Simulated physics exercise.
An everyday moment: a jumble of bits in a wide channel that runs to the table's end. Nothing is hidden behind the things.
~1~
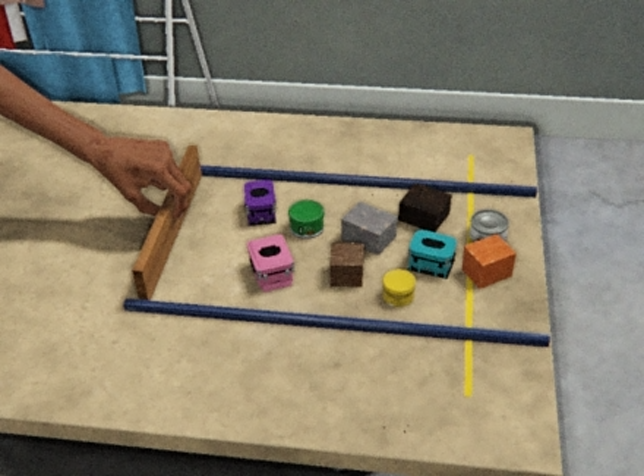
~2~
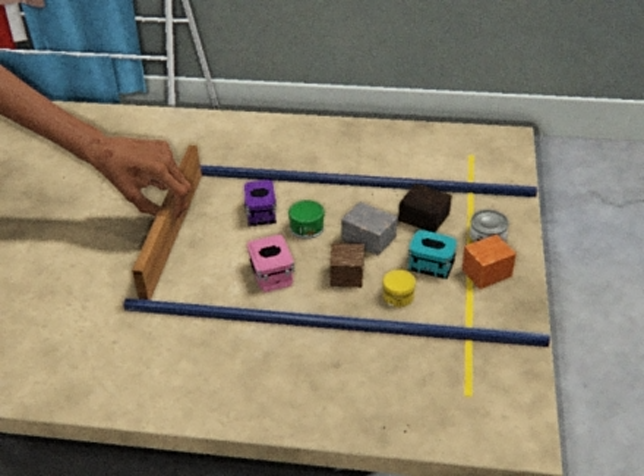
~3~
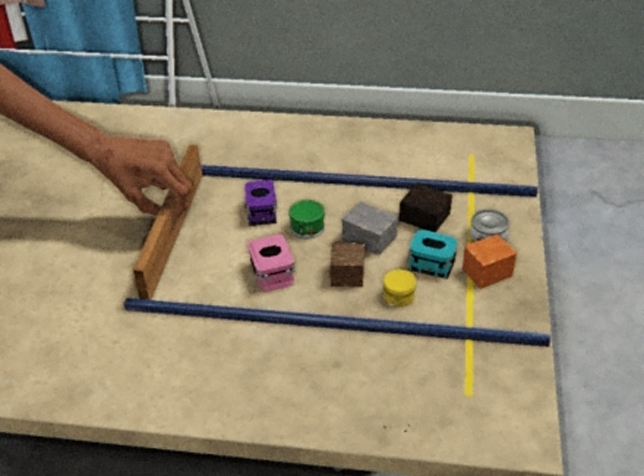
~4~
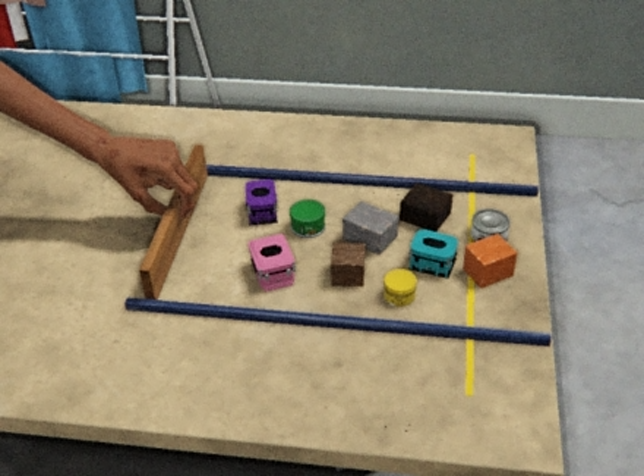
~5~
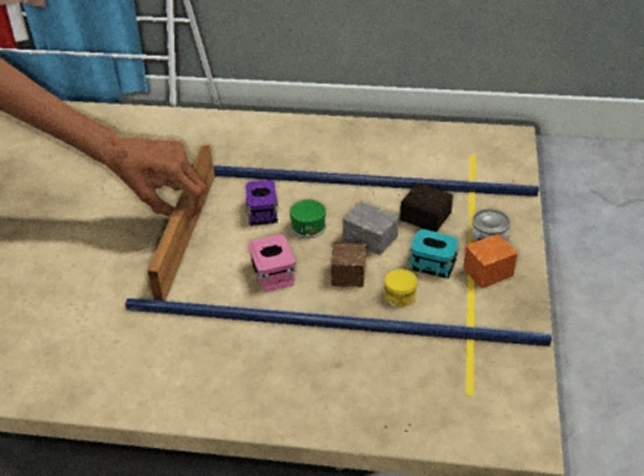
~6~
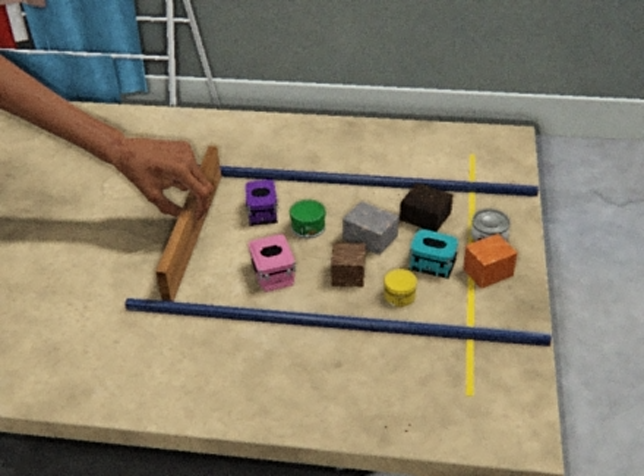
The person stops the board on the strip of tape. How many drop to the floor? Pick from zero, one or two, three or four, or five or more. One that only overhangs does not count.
The number that fall off is three or four.
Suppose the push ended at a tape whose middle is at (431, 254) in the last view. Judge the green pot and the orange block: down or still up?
The green pot survives, the orange block is lost.
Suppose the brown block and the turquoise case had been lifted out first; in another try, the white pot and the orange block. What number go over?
The counts: 1 and 1.
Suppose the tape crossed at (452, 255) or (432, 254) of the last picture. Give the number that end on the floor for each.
Down on the floor: 1 and 1.
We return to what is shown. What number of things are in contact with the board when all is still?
It touches 4.
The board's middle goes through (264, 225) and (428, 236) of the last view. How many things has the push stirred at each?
3 and 10.
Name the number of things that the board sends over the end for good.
Exactly 3.
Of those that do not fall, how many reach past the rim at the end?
It comes to 0.
Soon after, none off yet; white pot at rest near (490, 228); orange block at rest near (490, 261); turquoise case at rest near (434, 253).
Then, none off yet; white pot at rest near (490, 228); orange block moved about its own width near (512, 273); turquoise case moved about its own width near (468, 270).
By the end, the number that fall off is three or four; fallen, turquoise case, orange block and white pot.
